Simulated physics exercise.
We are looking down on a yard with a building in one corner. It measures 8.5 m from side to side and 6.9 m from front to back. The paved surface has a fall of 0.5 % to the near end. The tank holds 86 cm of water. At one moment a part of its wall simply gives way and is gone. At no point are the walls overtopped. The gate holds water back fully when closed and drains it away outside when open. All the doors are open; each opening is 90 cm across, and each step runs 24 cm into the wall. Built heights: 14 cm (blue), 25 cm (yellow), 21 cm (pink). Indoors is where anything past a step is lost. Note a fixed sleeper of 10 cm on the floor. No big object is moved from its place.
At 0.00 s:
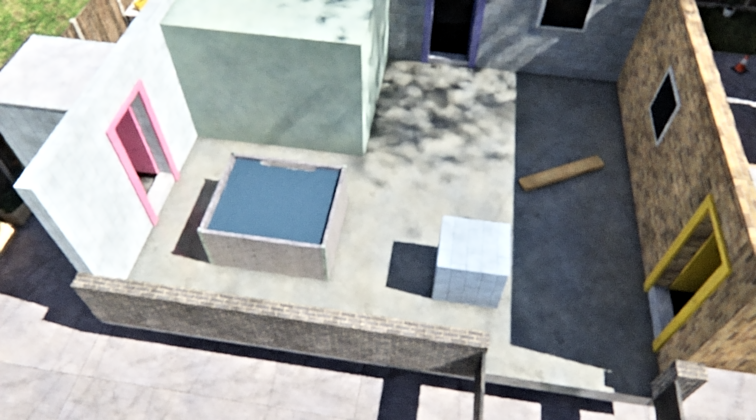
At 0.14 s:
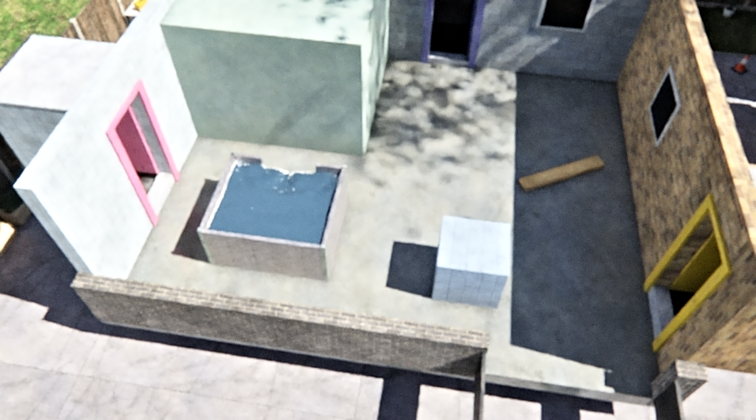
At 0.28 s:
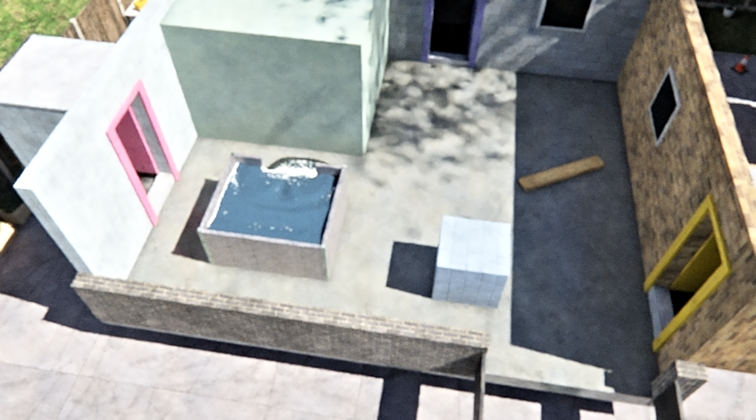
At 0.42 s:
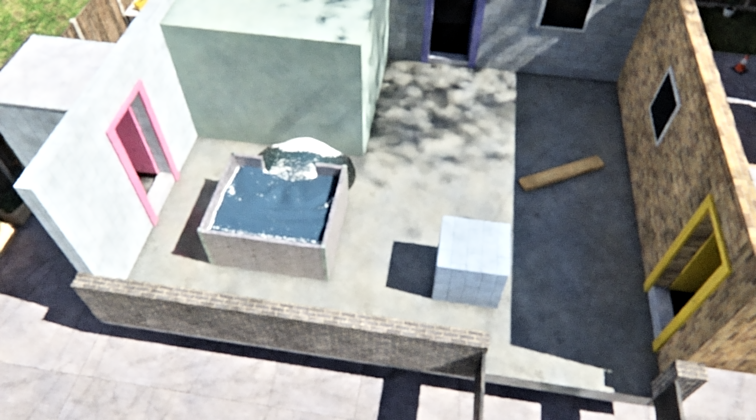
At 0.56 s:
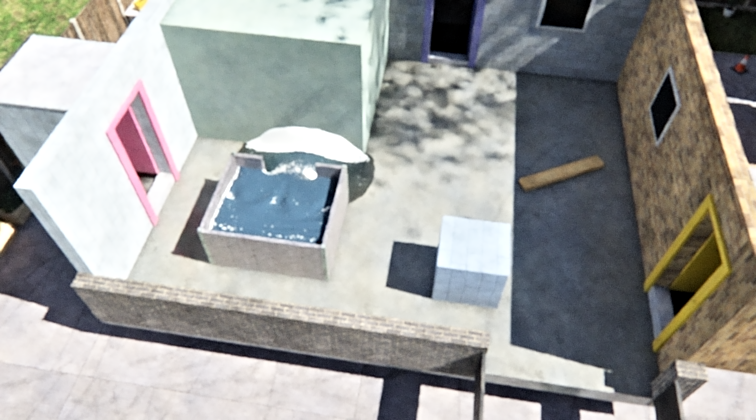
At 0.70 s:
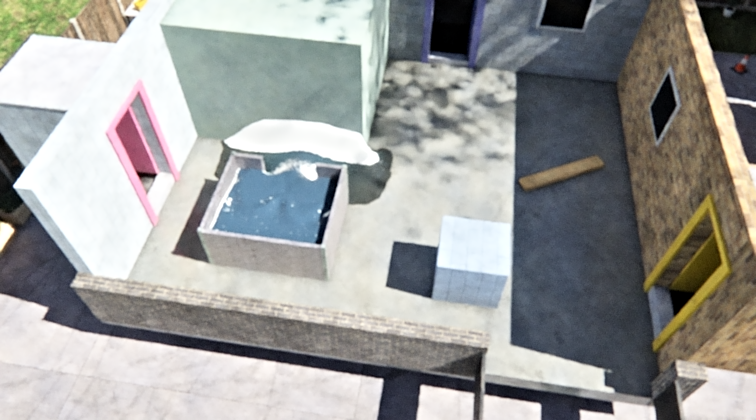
A paved yard among pale and brick walls is seen from above by a camera that stays still. A square tank of blue water stands left of centre, with a pink-framed doorway to its left, a white block and wooden plank to its right, and a yellow-framed doorway far right. The water churns at the tank's far side, then pours out there, spreading in a white-edged sheet across the paving behind.
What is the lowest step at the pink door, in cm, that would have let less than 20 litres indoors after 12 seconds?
Roughly 11.5 cm.
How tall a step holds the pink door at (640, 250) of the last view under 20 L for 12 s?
About 9.5 cm.
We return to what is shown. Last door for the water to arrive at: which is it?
Blue.
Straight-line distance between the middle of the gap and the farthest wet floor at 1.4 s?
About 3.6 m.
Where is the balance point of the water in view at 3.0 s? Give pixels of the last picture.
I'd say around (313, 211).
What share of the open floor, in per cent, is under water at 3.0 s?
Around 55 per cent of the floor.
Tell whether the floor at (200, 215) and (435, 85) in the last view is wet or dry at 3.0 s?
In order, the two points are soaked and bone dry.
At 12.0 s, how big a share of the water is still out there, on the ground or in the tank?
What remains is some 84 per cent of the water.
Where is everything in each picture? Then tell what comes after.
The first picture shows still water, 86 cm deep, in the tank at (276, 201); the pink door at (149, 162) is dry.
In the second picture, the front is at a hidden place, 0.4 m from the gap on the far side; 0.3 m2 of floor is wet, 86 cm left at the back.
In the third picture, the front is at (296, 160), 0.9 m from the gap on the far side; 0.9 m2 of floor is wet, 85 cm left at the back.
In the fourth picture, the front is at (272, 148), 1.2 m from the gap on the far side; 1.8 m2 of floor is wet, 76 cm left at the back.
In the fifth picture, water pours out on the far side and has run 1.4 m, to (366, 157); about 10 cm deep outside, 72 cm at the back.
In the sixth picture, the gap is on the far side, the front 1.7 m out at (385, 152); the back of the tank holds 73 cm; the pink door at (149, 162), 2.3 m from the gap, is still 1.1 m from the nearest water.
After 1.4 s water covers 15 % of the floor, deepest (55 cm) near (310, 157); 7 cm at the pink door, 0 litres in over its 21 cm step.
After 3.0 s water covers 55 % of the floor, deepest (34 cm) near (301, 156); 15 cm at the pink door, 0 litres in over its 21 cm step.
After 12.0 s water covers 95 % of the floor, deepest (10 cm) near (116, 302); 6 cm at the pink door, 0 litres in over its 21 cm step.
At the pink door as built, the water arrived by 1.4 s and peaked near 18 cm at 2.2 s.
With a step of 10.5 cm, 26 litres would have come in within the 12 s; with 12.5 cm, 15 litres. So under 20 litres takes about 11.5 cm.
